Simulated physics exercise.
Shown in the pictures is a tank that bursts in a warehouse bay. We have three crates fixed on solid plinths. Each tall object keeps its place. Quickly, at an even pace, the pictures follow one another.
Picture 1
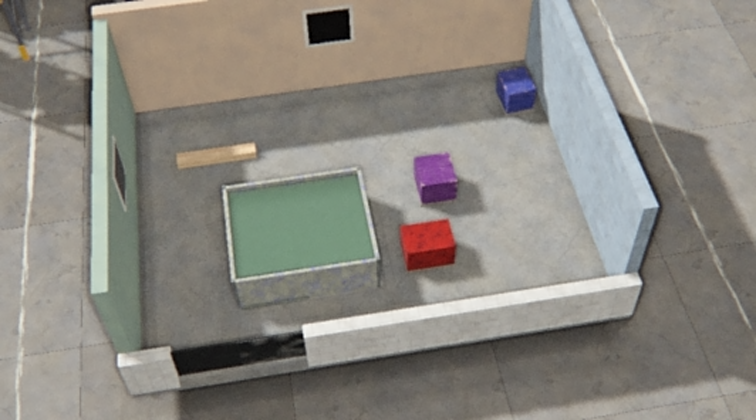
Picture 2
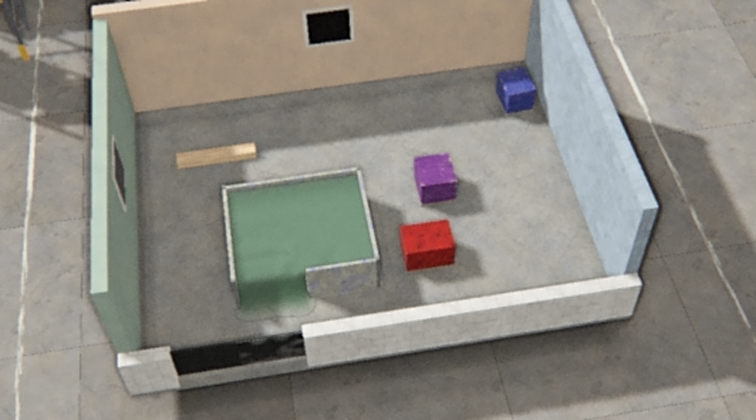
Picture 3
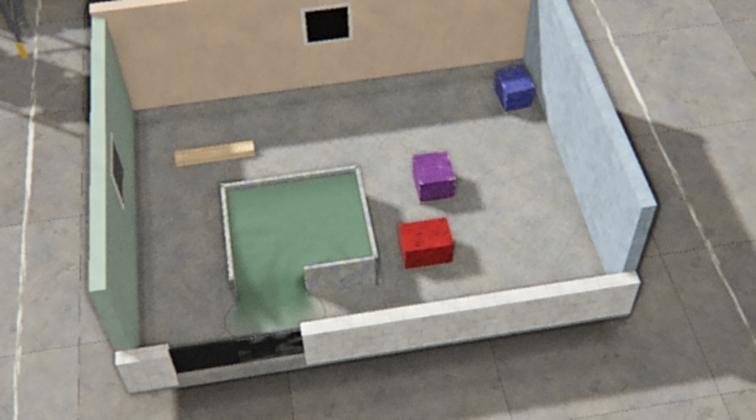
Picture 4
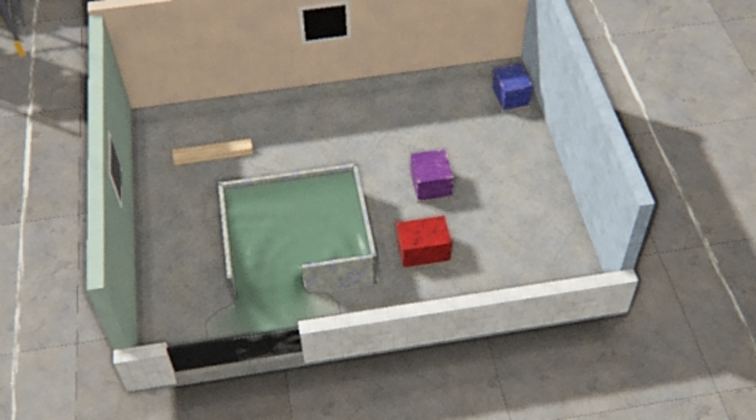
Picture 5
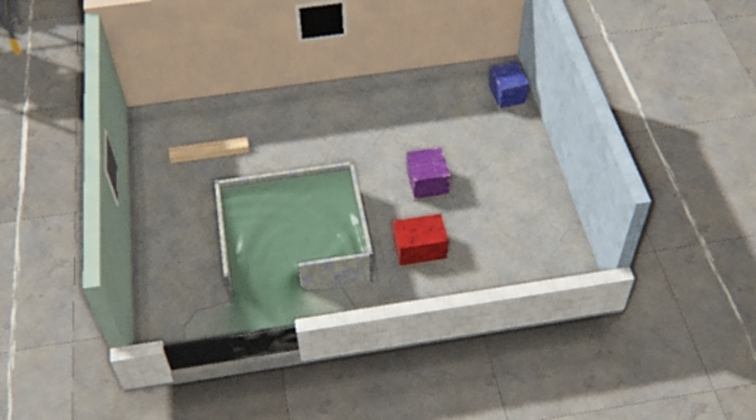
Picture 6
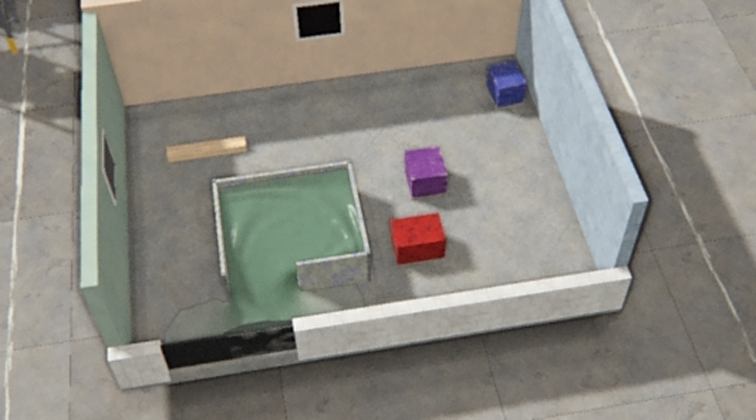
In a walled warehouse bay, an open tank of still green water sits near a wooden plank and red, purple and blue boxes. The left part of its front side opens, and water pours out toward the dark gap in the low front wall, rippling as the tank's level drops slightly.
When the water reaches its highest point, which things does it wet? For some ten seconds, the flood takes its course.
As I see it, the blue crate is affected by the water. The red crate is affected by the water. The purple crate is affected by the water.
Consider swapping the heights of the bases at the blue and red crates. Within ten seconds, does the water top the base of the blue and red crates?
The blue one is reached, and the red one is reached.
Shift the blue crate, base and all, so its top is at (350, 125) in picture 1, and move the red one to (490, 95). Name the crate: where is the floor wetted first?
I would point to the purple one.
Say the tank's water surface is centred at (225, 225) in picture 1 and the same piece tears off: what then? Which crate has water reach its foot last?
My pick is the one in blue.
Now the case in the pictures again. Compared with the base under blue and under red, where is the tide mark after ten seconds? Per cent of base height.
Roughly 280 and 320 per cent respectively.
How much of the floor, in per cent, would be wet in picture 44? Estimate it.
It works out to about 90 in a hundred.
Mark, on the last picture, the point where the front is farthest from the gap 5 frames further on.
Roughly (475, 313).
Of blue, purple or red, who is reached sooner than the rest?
The crate marked red comes first.
A moment on, water covers 15 % of the floor; the blue crate not reached, the red crate water round its plinth, the purple crate not reached.
Next, water covers 25 % of the floor; the blue crate not reached, the red crate water round its plinth, the purple crate not reached.
Then, water covers 50 % of the floor; the blue crate not reached, the red crate water round its plinth, the purple crate not reached.
Later, water covers 90 % of the floor; the blue crate water round its plinth, the red crate water round its plinth, the purple crate water round its plinth.
In the end, water covers 100 % of the floor; the blue crate was topped, the red crate was topped, the purple crate was topped.
